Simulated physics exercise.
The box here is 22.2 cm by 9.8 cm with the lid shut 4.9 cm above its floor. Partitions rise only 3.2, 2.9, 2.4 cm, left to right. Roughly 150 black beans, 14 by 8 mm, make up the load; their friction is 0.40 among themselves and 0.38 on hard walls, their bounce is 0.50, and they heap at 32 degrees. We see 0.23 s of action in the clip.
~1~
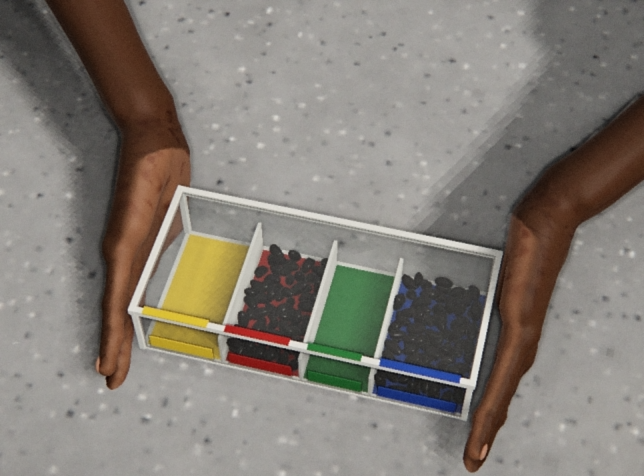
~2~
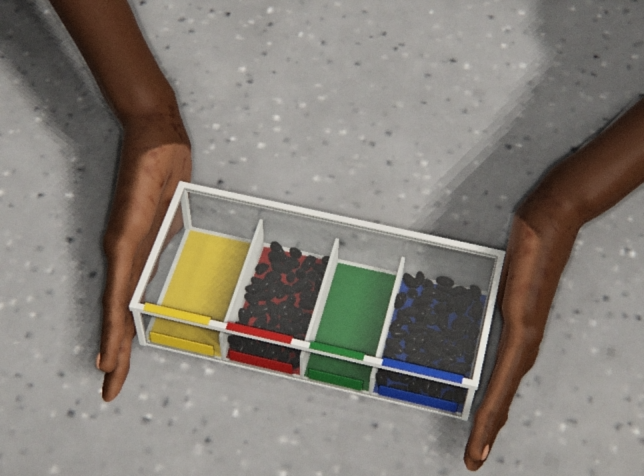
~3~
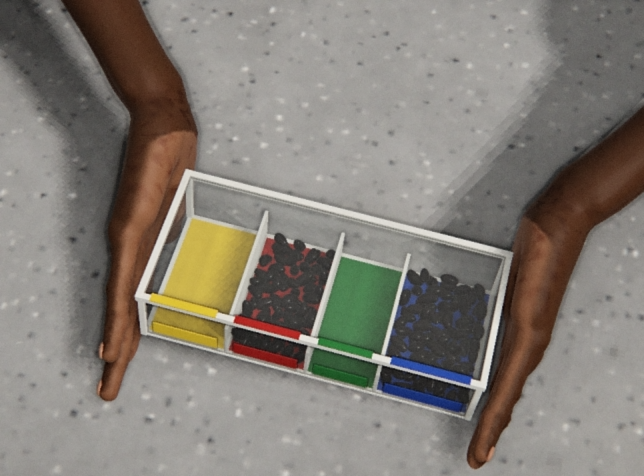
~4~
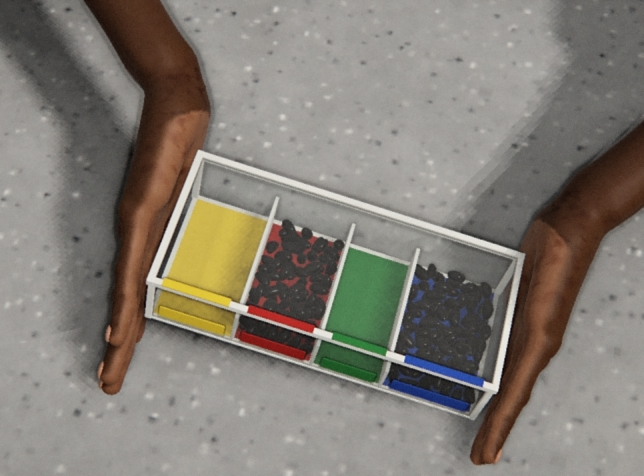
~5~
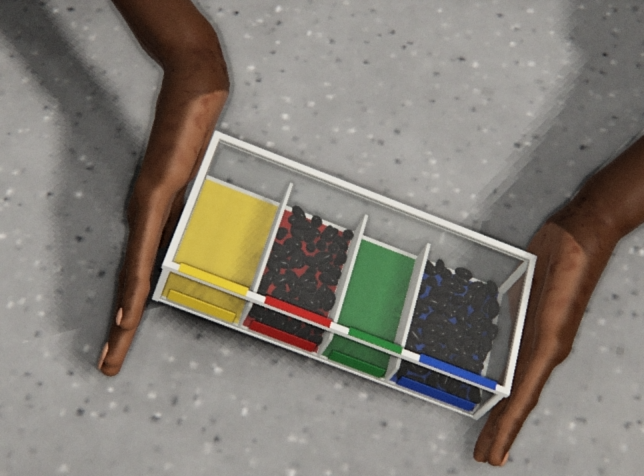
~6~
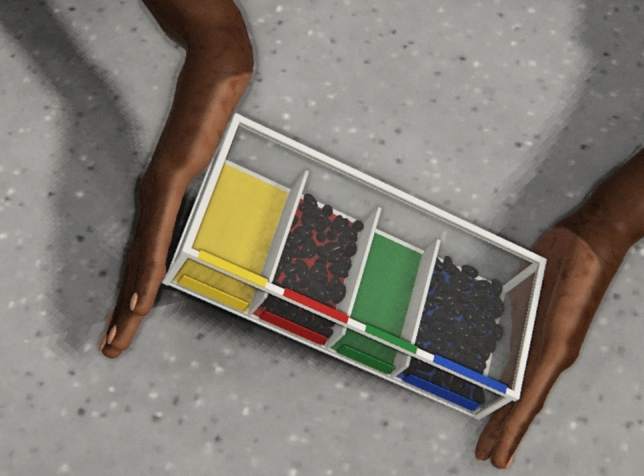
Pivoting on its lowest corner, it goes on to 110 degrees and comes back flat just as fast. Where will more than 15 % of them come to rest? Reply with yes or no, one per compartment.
Red compartment no, blue compartment yes, green compartment no, yellow compartment no.
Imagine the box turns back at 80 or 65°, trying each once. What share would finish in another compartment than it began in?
20 and 5 %.
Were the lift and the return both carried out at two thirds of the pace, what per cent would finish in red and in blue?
Result: Red = 0 %; blue = 100 %.
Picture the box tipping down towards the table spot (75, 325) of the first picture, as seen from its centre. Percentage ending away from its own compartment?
Some 75 per cent.
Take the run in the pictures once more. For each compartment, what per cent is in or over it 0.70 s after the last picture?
You'd find red at 25, blue at 65, green at 10 and yellow at 0 per cent.
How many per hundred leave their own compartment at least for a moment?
About 40 %.
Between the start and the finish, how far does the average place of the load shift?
I'd put it at close to 4.5 cm.
Then, 0.70 s after the last picture, tilt 109 degrees; red 25 %, blue 65 %, green 10 %.
Then, 1.17 s after the last picture, tilt 48 degrees; red 5 %, blue 90 %, green 5 %.
Then, 1.72 s after the last picture, tilt 0 degrees; red 5 %, blue 90 %, green 5 %.
In the end, red 5 %, blue 90 %, green 5 %, yellow 0 %.
